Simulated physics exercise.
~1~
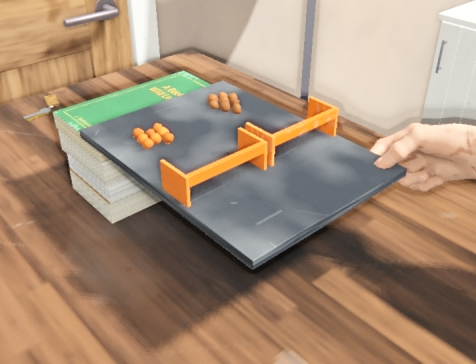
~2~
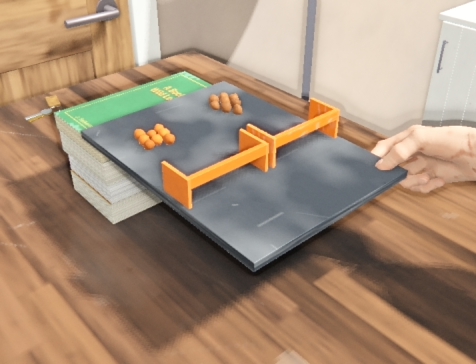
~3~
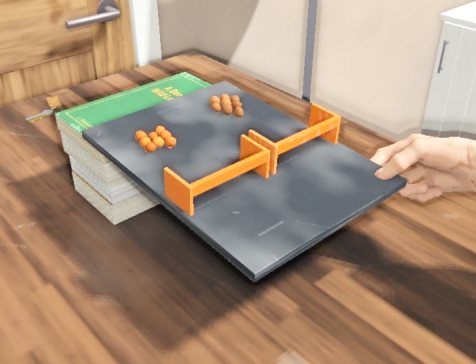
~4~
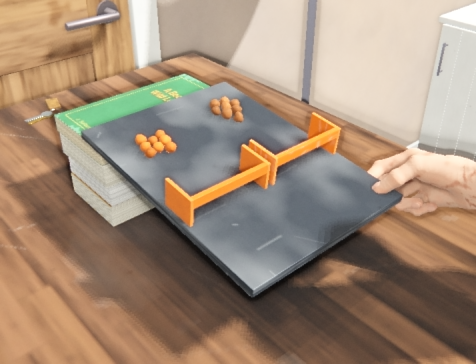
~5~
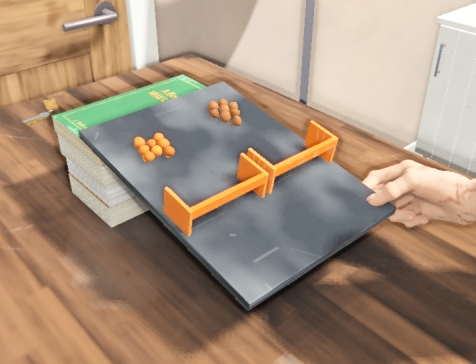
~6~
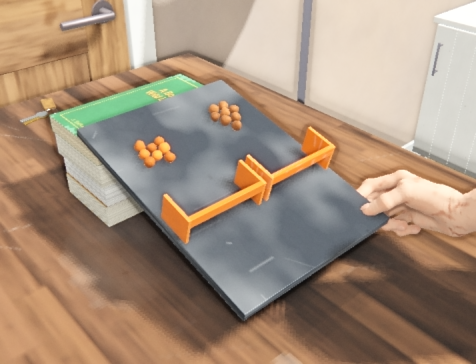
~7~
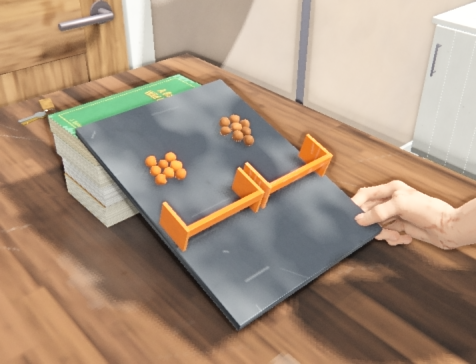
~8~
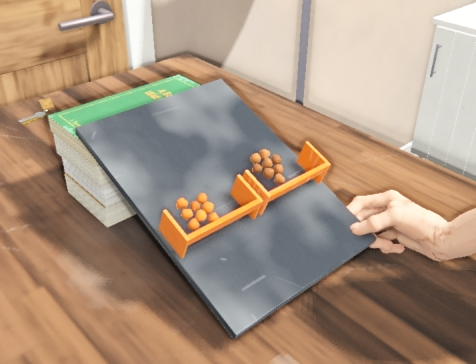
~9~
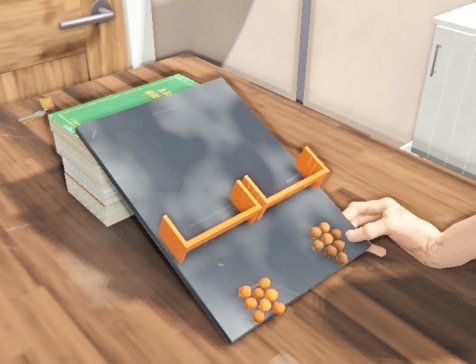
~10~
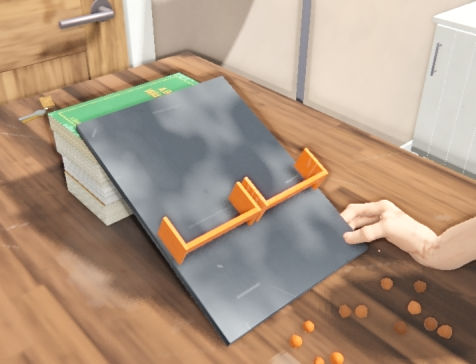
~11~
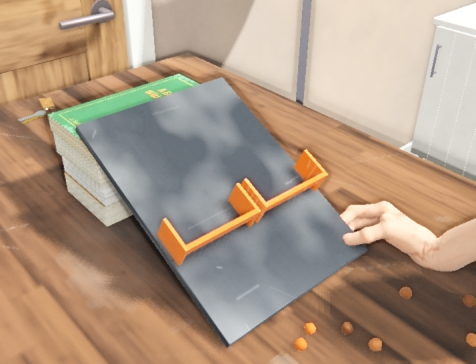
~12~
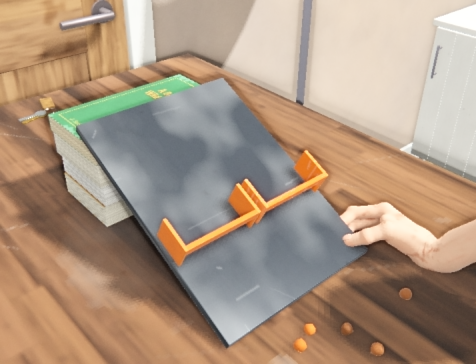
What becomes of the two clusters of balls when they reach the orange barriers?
Both clusters pass under the bars and carry on down the board, then spill onto the wooden surface.
The clip opens on a dark board resting on a stack of books with a green cover on top, while a hand holds its right end. Two clusters of small orange and brownish balls sit near the upper end, above two orange barriers. The hand gradually lowers its end, and the board tilts more steeply. Both clusters start to slide down, reach the barriers and pass beneath the bars. They roll off the lower edge and scatter across the wooden surface, leaving the board empty, with a few balls in view beside it.
